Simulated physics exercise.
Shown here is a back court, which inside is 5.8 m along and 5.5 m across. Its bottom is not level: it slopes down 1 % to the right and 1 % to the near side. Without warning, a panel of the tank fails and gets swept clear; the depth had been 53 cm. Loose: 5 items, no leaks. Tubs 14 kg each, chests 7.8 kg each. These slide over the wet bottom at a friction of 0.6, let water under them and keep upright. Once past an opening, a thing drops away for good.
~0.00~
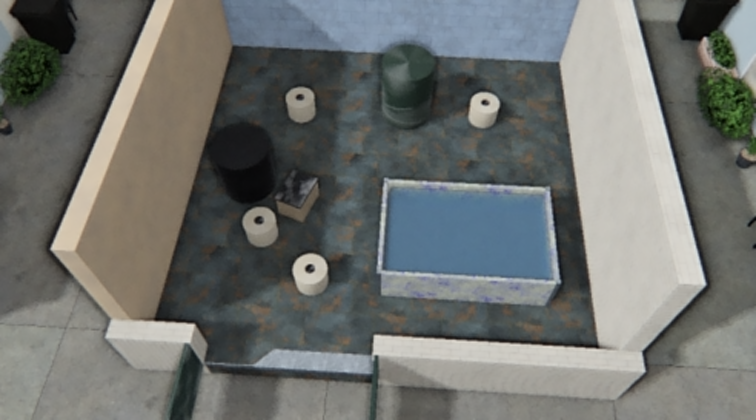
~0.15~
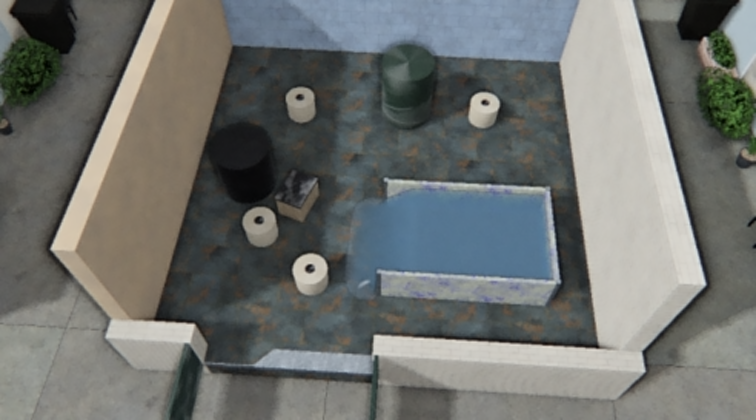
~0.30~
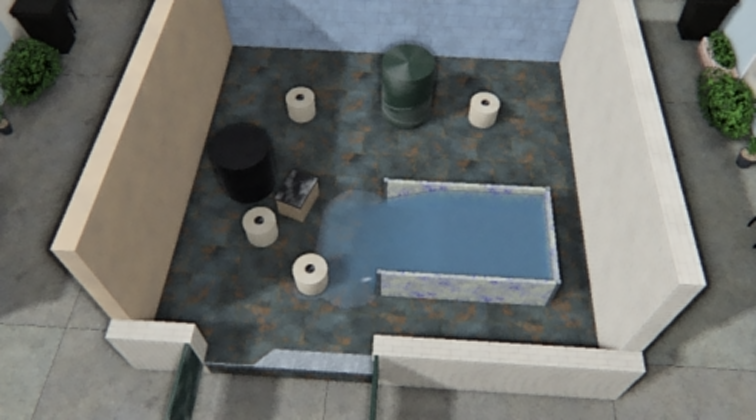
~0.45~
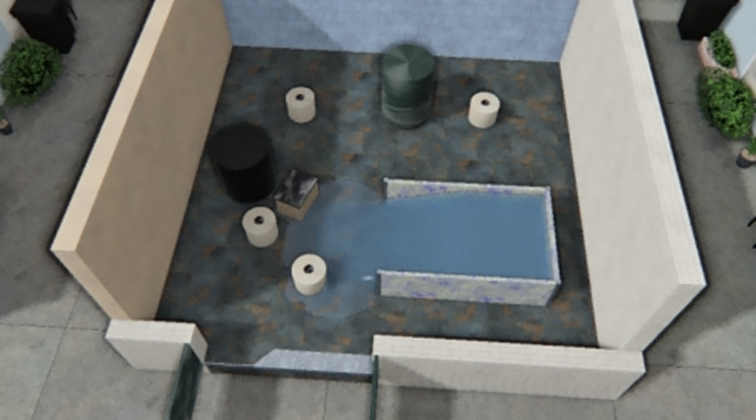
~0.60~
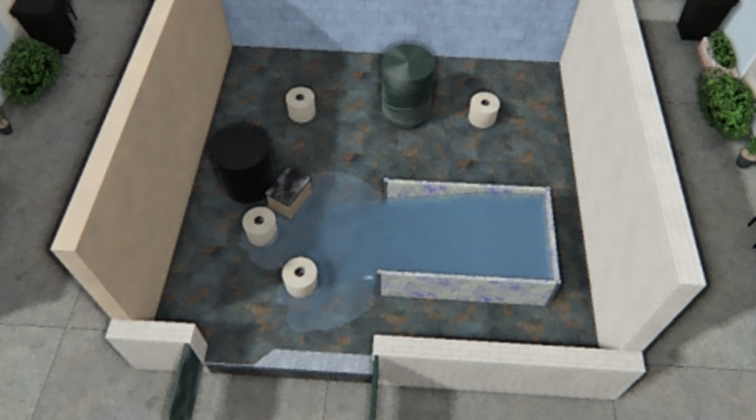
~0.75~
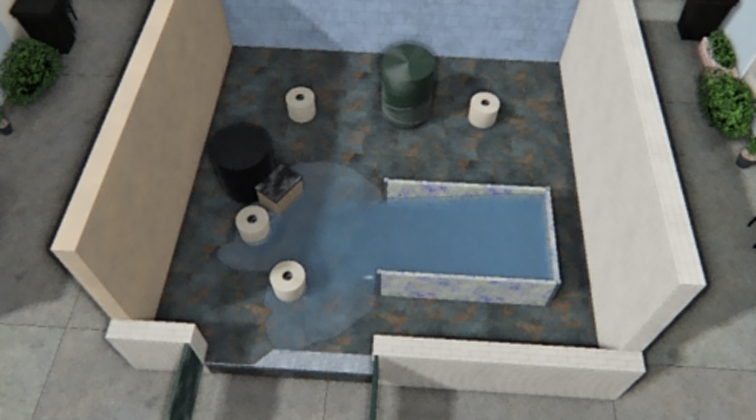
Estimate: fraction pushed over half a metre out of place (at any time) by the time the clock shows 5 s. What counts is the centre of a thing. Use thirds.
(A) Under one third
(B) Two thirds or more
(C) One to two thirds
One to two thirds.
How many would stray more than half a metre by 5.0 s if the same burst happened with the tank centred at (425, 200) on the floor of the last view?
2.
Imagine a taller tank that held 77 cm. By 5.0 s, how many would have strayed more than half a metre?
Then the count would be 4.
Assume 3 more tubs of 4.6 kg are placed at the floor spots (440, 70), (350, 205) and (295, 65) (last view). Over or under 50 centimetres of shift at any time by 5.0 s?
First stays inside, second goes beyond, third goes beyond.
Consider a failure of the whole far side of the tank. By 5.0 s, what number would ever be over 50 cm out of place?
You'd get 1 in that case.
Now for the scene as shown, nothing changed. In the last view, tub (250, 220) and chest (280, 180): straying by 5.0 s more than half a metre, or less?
Result, in order: Above the line; above the line.
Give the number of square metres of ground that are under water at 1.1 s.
Somewhere around 10.0 m2, roughly.
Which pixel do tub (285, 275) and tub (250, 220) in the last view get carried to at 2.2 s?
I'd say close to (186, 304) and close to (195, 202).
After 1.1 s 2 of 5 are over 50 cm from their spots; 1 afloat.
After 2.2 s 2 of 5 are over 50 cm from their spots; 3 afloat.
After 3.5 s 3 of 5 are over 50 cm from their spots; 3 afloat.
After 5.0 s 3 of 5 are over 50 cm from their spots, and 3 have been at some point; 1 afloat.
